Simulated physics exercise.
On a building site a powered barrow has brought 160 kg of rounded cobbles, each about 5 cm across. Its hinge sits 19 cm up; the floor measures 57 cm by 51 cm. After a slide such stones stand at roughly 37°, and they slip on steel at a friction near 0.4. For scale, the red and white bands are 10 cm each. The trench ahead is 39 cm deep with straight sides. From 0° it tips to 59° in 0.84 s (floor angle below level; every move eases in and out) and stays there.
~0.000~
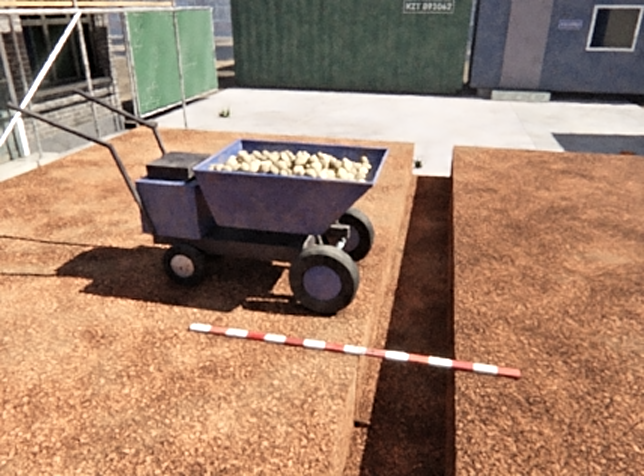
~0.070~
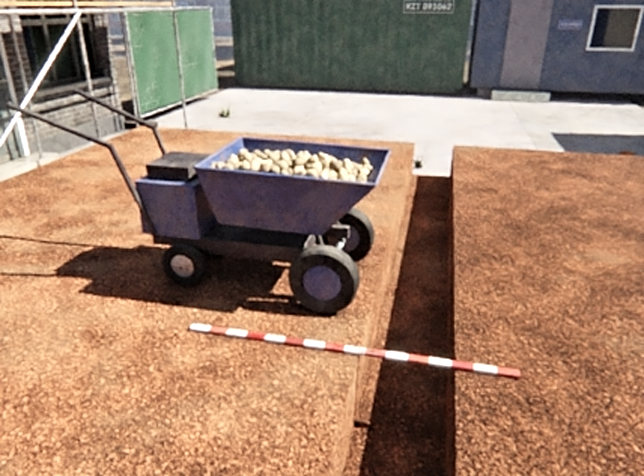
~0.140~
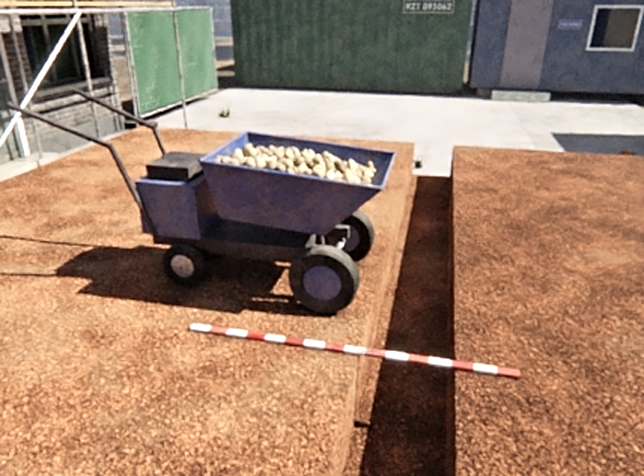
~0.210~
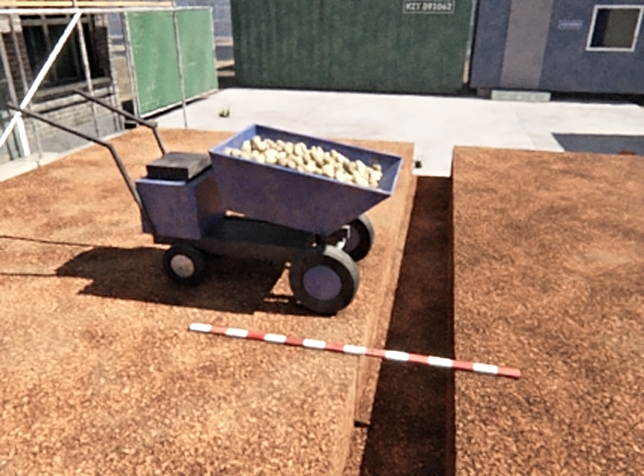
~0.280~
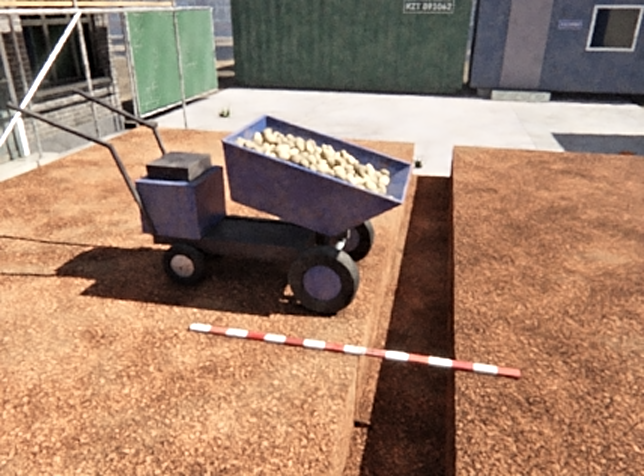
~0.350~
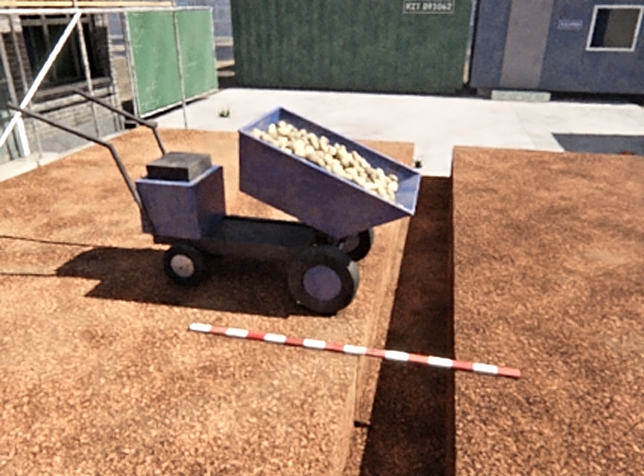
Blue skip of a powered barrow tilting steadily forward to the right beside a trench, pale rounded cobbles shifting inside it.
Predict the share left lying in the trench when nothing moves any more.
Roughly 29 per cent ends in the trench.
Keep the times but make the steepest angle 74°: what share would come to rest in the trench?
It would be near 30 per cent.
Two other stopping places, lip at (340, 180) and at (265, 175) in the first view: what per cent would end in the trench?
Near 55 per cent from the first place, 65 from the second.
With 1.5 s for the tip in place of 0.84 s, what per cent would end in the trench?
Then about 35 per cent.
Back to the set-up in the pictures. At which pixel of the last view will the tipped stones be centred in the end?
Their middle is at about (481, 298).
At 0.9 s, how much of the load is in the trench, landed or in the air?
Some 5 per cent.
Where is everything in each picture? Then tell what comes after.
Lip at (373, 184), floor tilted 0°, highest stones at (283, 159), in the first picture.
The tray is at 1°, its lip at (376, 185); the top of the load is at (284, 158); the stones move at 0.3 m/s on average, in the second picture.
Lip at (382, 189), floor tilted 4°, highest stones at (278, 154); the stones move at 0.5 m/s on average, in the third picture.
Lip at (391, 195), floor tilted 9°, highest stones at (266, 147); the stones move at 0.7 m/s on average, in the fourth picture.
The tray is at 15°, its lip at (402, 203); the top of the load is at (266, 139); the stones move at 0.9 m/s on average, in the fifth picture.
The tray is at 22°, its lip at (413, 214); the top of the load is at (279, 132); the stones move at 0.9 m/s on average, in the sixth picture.
After 0.6 s the floor is at 50°; 100 % in the tray; the foremost stones are at (424, 240).
After 0.9 s the floor is at 59°; 87 % in the tray, 3 % in the trench, 10 % past the trench; the foremost stones are at (493, 288).
After 1.3 s the floor is at 59°; 52 % in the tray, 2 % in the trench, 46 % past the trench; the foremost stones are at (602, 318).
After 3.2 s the floor is at 59°; 19 % in the tray, 29 % in the trench, 52 % past the trench; the foremost stones are past the picture's edge.
